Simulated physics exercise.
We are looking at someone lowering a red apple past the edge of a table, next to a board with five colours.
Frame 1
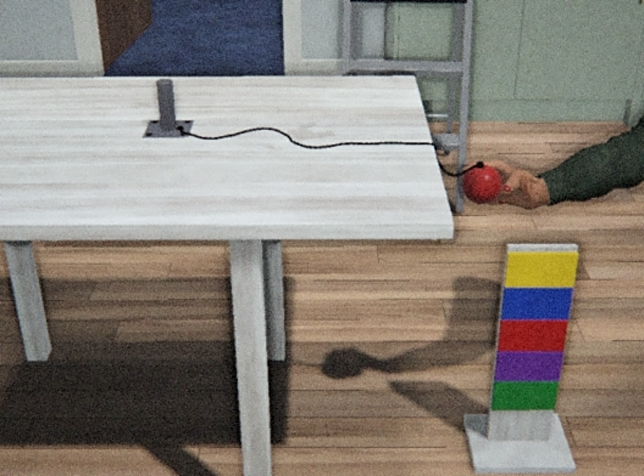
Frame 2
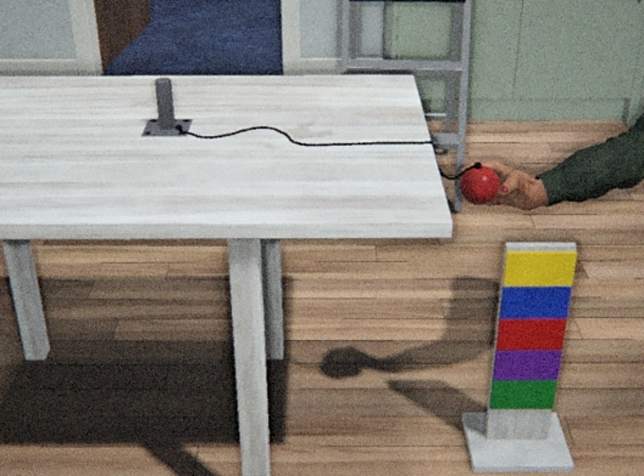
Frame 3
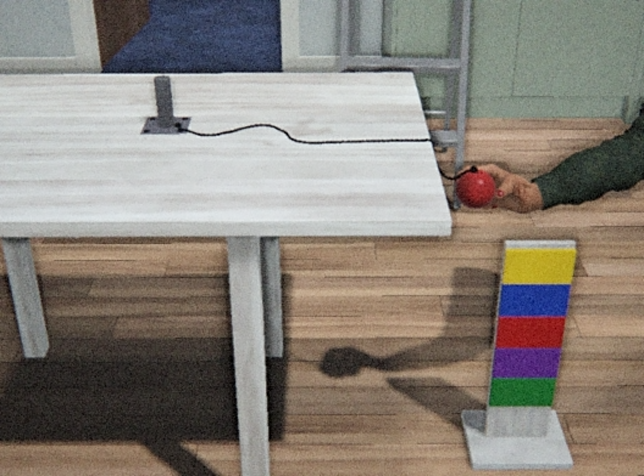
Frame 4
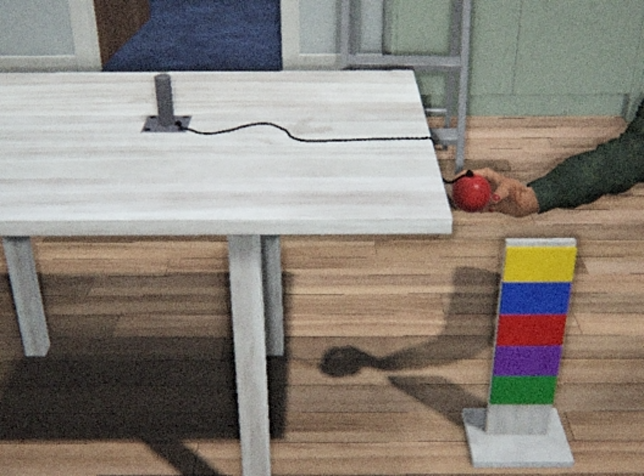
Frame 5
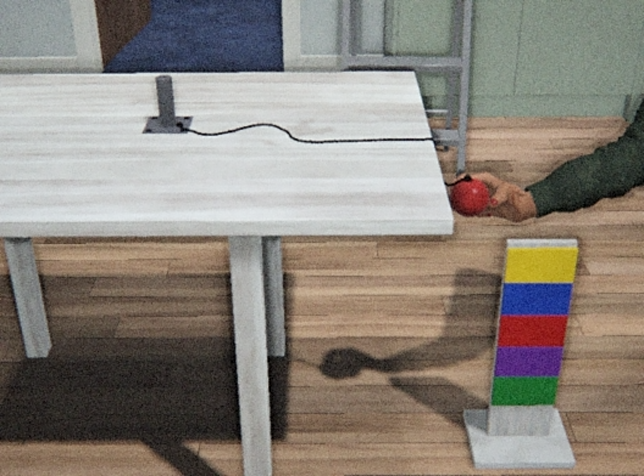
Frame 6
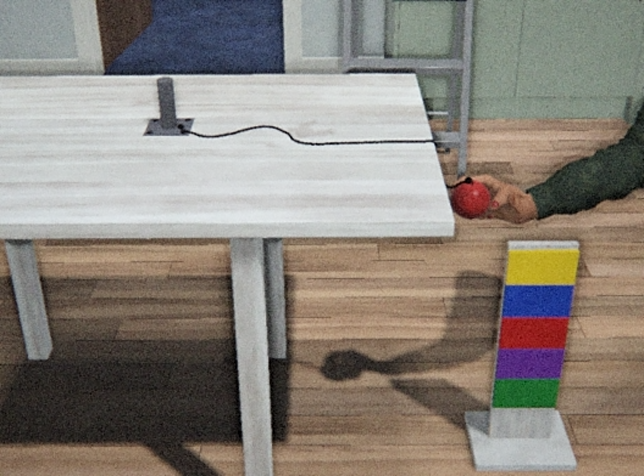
In a room with a wooden floor, a hand holds a red apple tied to a dark cord lying across a pale table, beside a stand of coloured bands, and moves it slightly left and down near the table's edge.
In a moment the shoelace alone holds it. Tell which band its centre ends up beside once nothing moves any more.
Beside the yellow band.
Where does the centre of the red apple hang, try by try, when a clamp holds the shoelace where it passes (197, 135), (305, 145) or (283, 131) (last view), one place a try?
Near (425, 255), then (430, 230), then (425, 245).
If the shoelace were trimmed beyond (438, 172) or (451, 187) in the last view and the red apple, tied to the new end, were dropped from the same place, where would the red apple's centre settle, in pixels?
For the first cut it's about (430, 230), and for the second about (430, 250).
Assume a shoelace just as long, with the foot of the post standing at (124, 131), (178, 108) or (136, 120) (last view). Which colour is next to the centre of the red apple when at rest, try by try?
Answer, in order: No band, yellow, higher than all five.
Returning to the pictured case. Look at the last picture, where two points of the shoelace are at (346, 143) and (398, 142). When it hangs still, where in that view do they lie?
The first finishes about (387, 136) and the second about (433, 147).
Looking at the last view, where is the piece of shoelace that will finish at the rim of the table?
You'll find it somewhere near (391, 142).
Early on, apple near (448, 254); level with yellow.
Midway, apple near (401, 257); level with yellow.
Near the end, apple near (432, 261); level with yellow.
Finally, apple near (426, 261); level with yellow. Its middle rests at the yellow band.
